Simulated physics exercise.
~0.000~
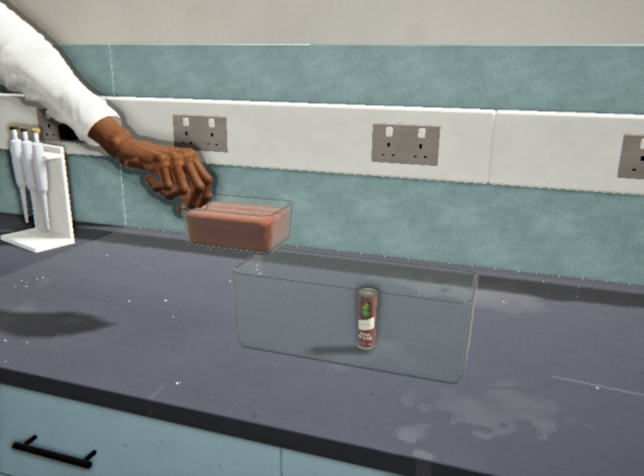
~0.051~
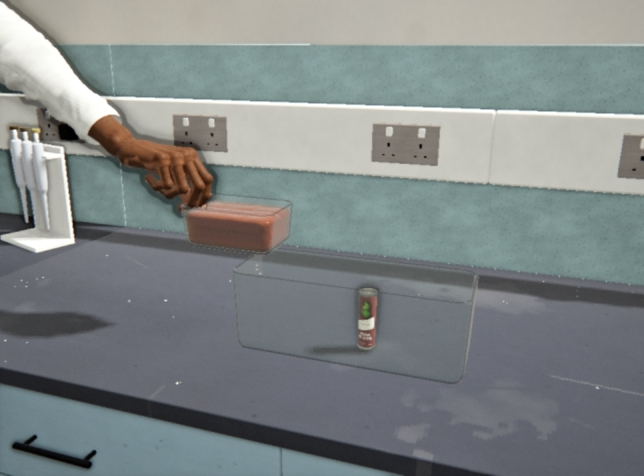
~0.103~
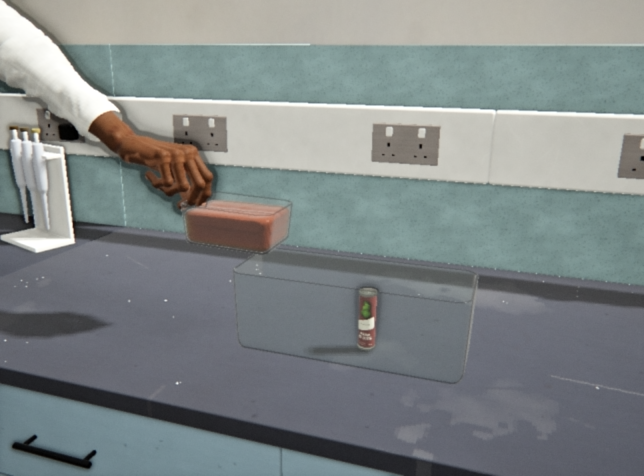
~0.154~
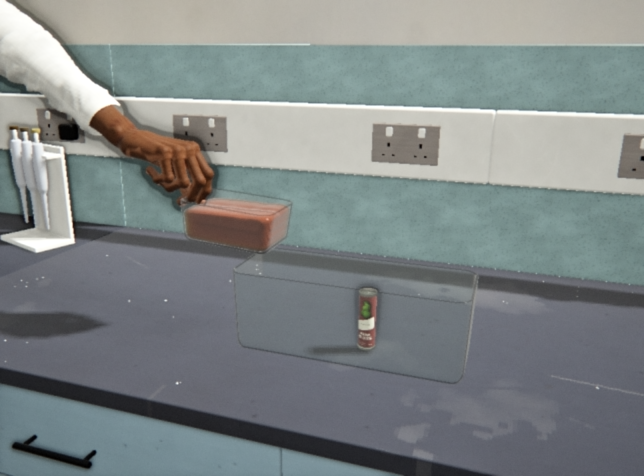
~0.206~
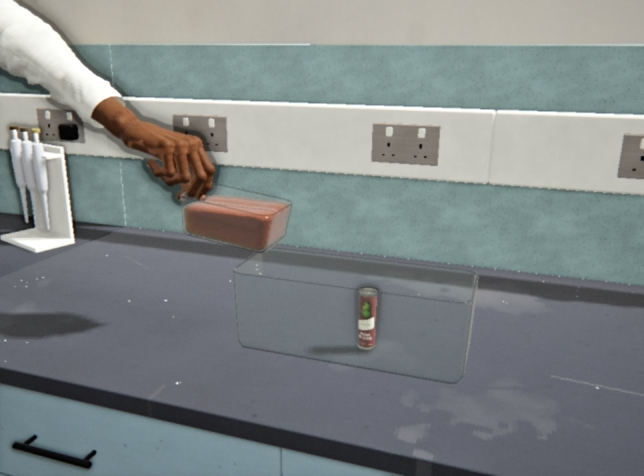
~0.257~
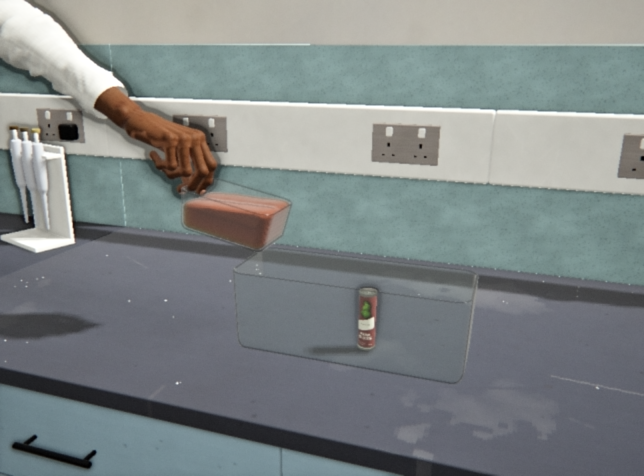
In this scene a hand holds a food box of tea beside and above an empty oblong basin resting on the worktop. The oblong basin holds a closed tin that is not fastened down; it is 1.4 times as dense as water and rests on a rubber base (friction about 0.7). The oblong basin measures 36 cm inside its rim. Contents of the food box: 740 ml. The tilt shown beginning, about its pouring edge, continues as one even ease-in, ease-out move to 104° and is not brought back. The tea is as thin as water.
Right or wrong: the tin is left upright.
Right.
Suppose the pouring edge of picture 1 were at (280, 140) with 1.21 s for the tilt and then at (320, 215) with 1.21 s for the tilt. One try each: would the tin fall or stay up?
Try 1: Still standing; try 2: Still standing.
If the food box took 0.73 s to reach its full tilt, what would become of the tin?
Then the tin tumbles.
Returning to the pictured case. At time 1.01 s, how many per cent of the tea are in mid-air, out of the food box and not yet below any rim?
Something like 7 per cent of the total.
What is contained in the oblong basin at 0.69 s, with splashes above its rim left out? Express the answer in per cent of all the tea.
Near 20 in a hundred.
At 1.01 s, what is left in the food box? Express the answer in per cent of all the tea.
Near 6 percent, more or less.
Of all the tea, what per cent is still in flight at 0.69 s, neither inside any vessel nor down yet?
Share: Roughly 40 per cent.
After 0.69 s the tilt is 64° and 41 per cent is still to pour; the tin stands where it began.
After 1.01 s the tilt is 97° and 6 per cent is still to pour; the tin stands where it began.
After 1.35 s the tilt is 104° and 0 per cent is still to pour; the tin stands where it began.
After 1.71 s the tilt is 104° and 0 per cent is still to pour; the tin stands where it began.
In the end the tin stands where it began.
